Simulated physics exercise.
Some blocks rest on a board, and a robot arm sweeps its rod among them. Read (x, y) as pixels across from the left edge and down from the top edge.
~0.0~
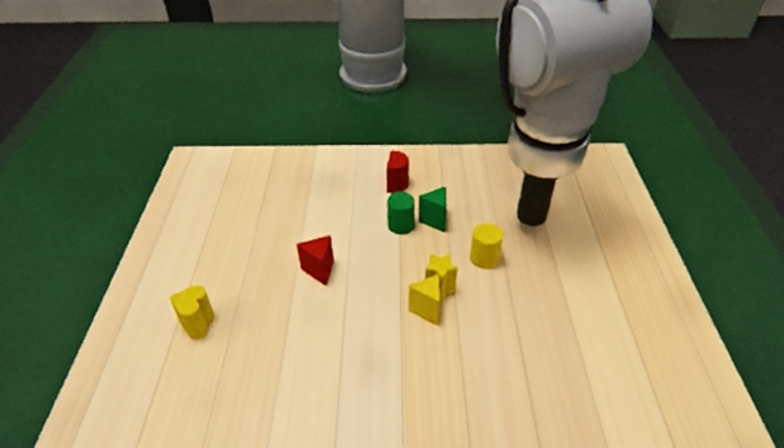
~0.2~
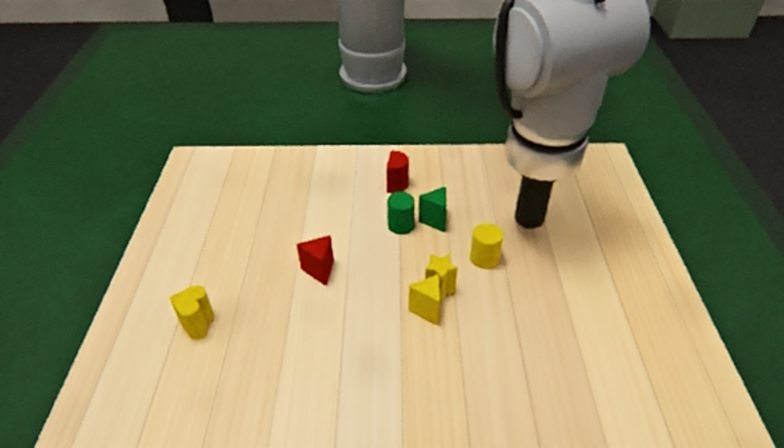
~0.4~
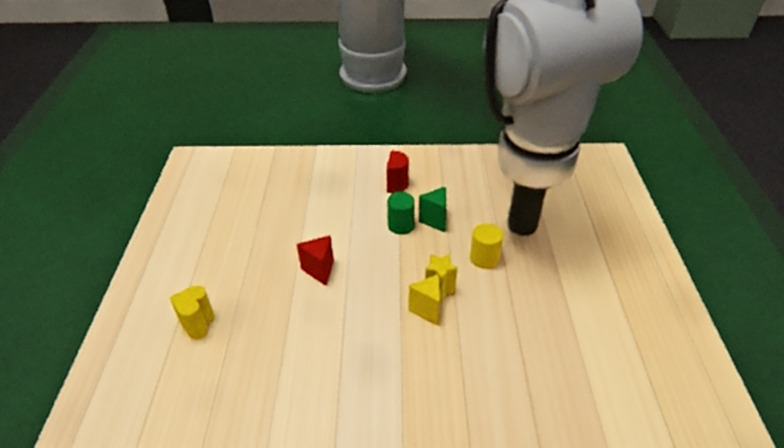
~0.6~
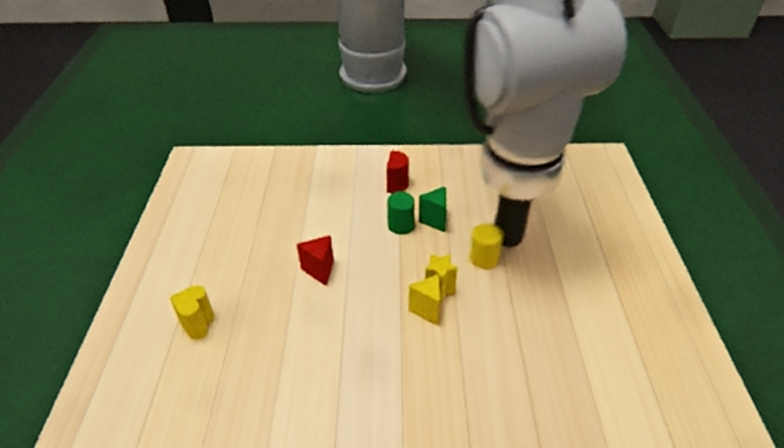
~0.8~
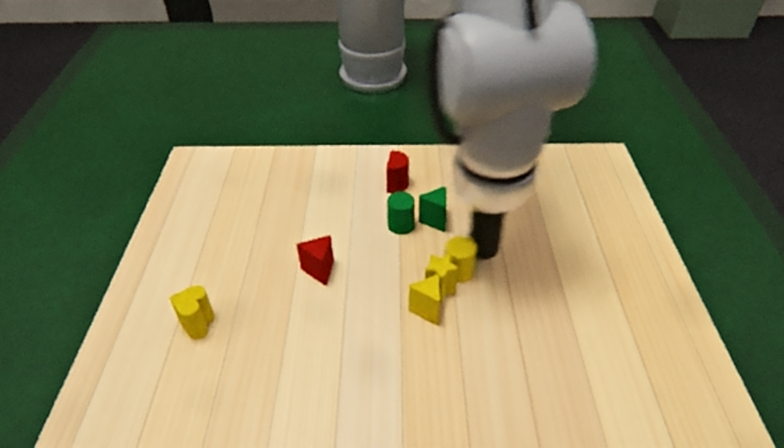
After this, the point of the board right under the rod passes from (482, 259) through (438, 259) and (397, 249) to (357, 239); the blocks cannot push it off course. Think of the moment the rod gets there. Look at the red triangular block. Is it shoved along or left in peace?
It sits in its place.
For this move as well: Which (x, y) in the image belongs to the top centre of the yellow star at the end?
The top centre is at (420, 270).
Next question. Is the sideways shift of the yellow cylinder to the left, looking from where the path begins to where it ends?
In short: Yes.
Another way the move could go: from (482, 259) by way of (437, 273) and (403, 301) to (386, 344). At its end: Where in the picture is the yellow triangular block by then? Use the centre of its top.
When the path ends, it will be at (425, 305).
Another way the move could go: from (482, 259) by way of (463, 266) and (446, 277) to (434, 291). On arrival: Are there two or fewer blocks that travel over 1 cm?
No
The first path, step by step. One third of the way, rod (439, 249); yellow triangular block (428, 291); yellow star (421, 270), turned 75° anticlockwise; yellow cylinder (418, 250).
Two thirds of the way, rod (397, 239); yellow triangular block (428, 291); yellow star (420, 270), turned 85° anticlockwise; yellow cylinder (406, 250).
At the end, rod (356, 229); red triangular block in place; yellow triangular block (428, 291); yellow star (420, 270), turned 85° anticlockwise; yellow cylinder (406, 250).
